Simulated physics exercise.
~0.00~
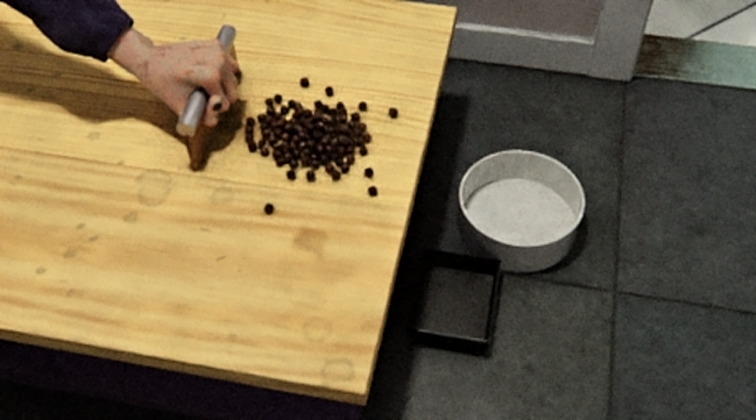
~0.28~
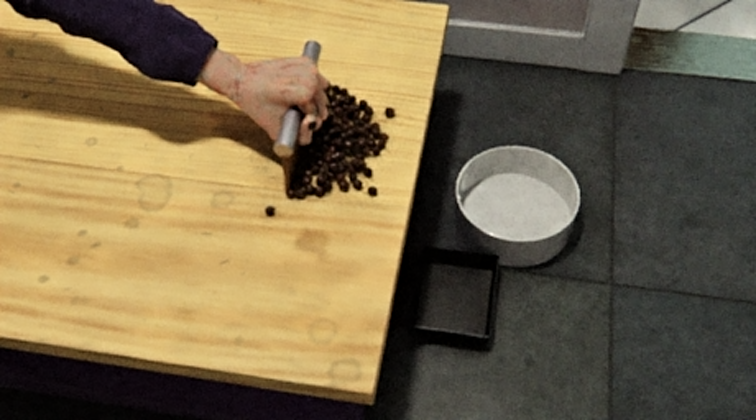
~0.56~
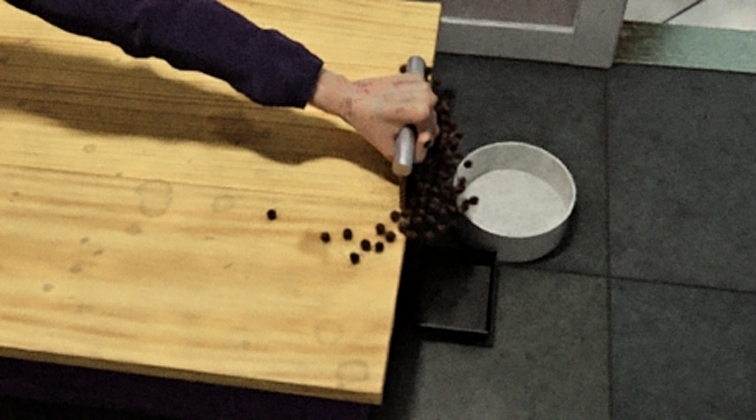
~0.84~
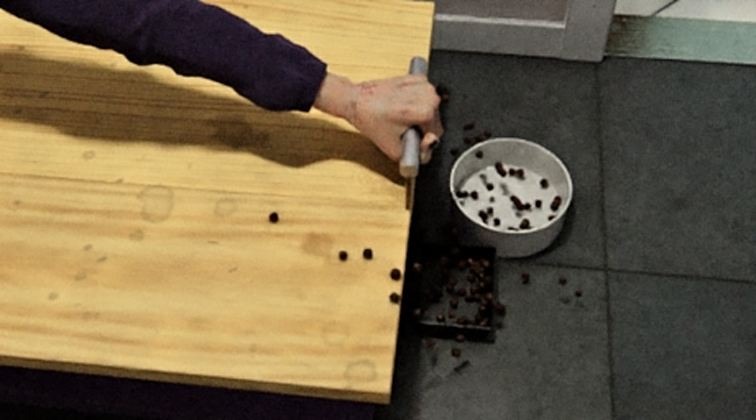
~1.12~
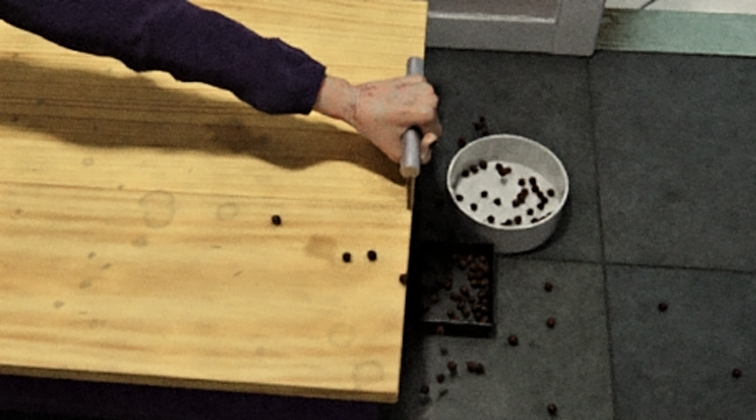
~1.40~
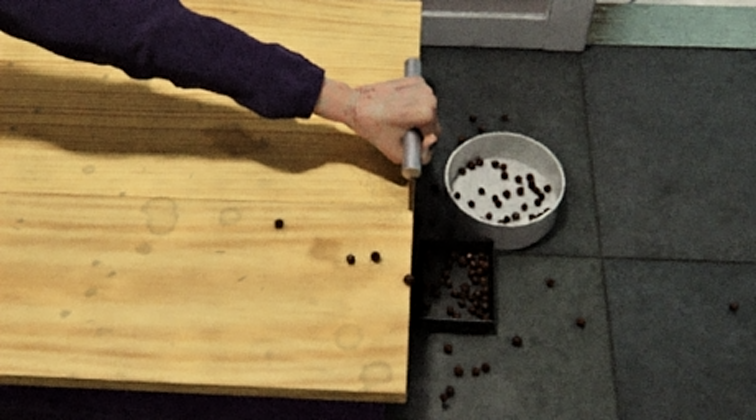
At first, a hand in a dark purple sleeve holds a scraper on a wooden table beside a loose pile of dark chocolate balls. A white pot and a black tin sit on the grey tiled floor beyond the table's right edge. The hand pushes the scraper right, gathering the balls and driving them over the edge, where the hand halts. They tumble down, many landing in the pot and the tin, while others scatter and roll across the tiles. At the end, both containers hold plenty, strays lie on the floor, and a few balls remain on the table.
